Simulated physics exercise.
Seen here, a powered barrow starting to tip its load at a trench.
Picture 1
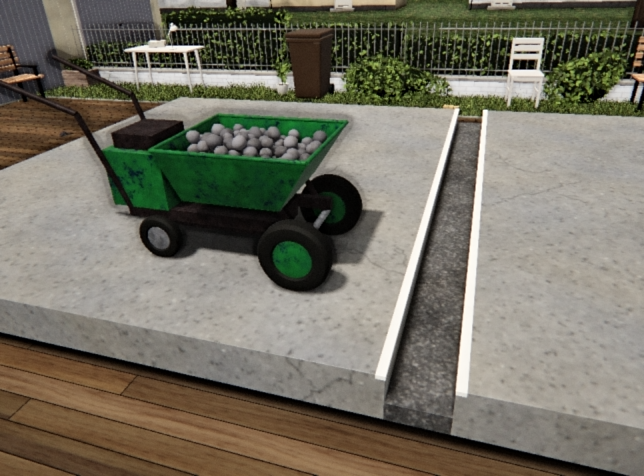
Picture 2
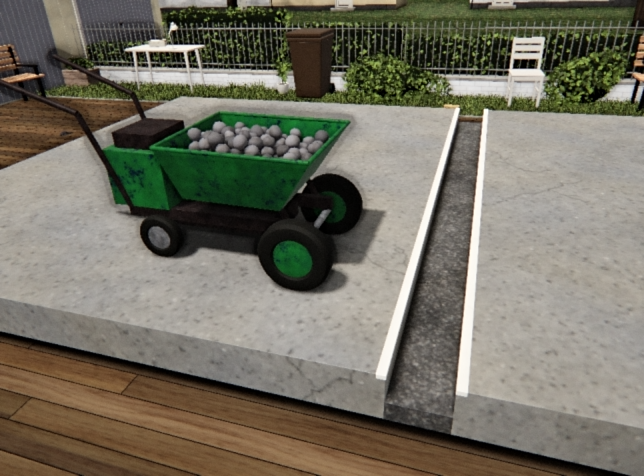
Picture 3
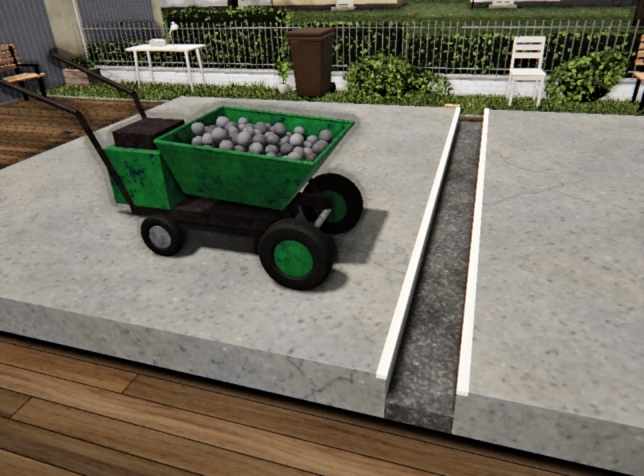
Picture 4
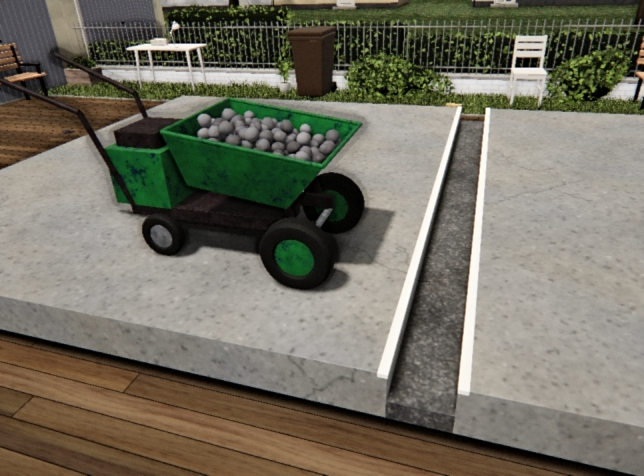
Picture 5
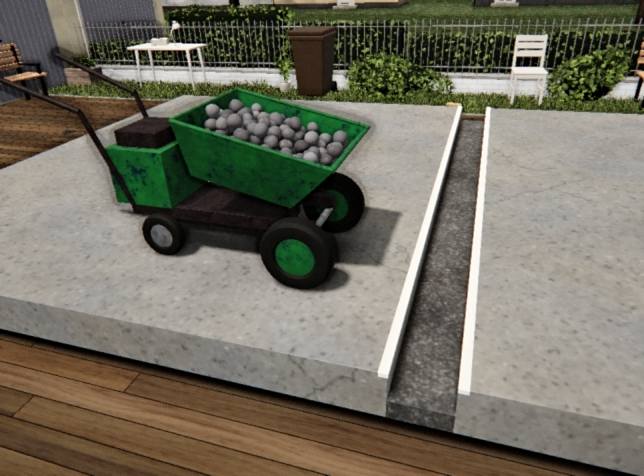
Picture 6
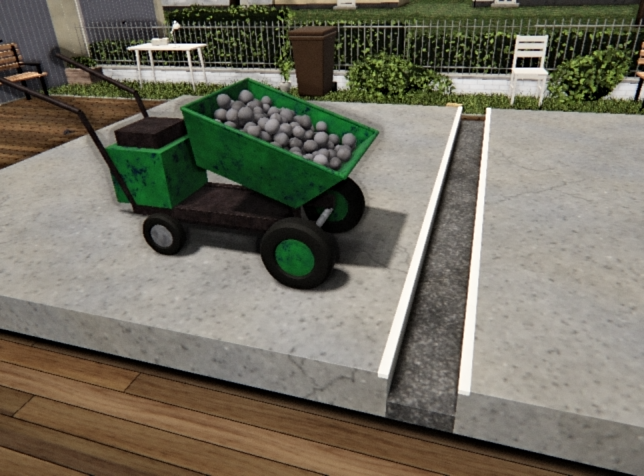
The green skip of a small wheeled barrow, loaded with round grey stones, sat level beside a narrow trench, then gradually tilted down to the right as its left end rose, while the wheels stayed put.
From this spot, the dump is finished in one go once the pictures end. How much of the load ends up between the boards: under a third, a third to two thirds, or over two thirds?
Over two thirds.
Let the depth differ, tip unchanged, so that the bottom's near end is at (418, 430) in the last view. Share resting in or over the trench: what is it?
90 per cent, roughly.
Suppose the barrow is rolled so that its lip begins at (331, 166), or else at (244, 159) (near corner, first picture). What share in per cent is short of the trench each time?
Try 1: 0 %. Try 2: 60 %.
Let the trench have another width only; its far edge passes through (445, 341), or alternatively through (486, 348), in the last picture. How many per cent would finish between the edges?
50 % then 90 %, roughly.
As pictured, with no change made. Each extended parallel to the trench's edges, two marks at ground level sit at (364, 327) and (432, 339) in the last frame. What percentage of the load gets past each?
100 % and 50 %, in that order.
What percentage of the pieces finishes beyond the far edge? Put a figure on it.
Roughly 10 per cent of the load.
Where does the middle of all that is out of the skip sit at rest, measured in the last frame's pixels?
At about (441, 279).
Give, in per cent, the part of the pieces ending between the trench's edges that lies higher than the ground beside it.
My estimate would be close to 30 per cent.
Soon after the last picture, skip tipped steeply; all in the skip.
A little later, skip tipped right over; most in the skip; about a quarter in or heaped over the trench; a stray few beyond it; a small part falling.
Later still, skip tipped right over; a small part in the skip; a stray few short of the trench; most in or heaped over the trench; a small part beyond it.
By the end, skip tipped right over; a stray few in the skip; a small part short of the trench; most in or heaped over the trench; a small part beyond it.
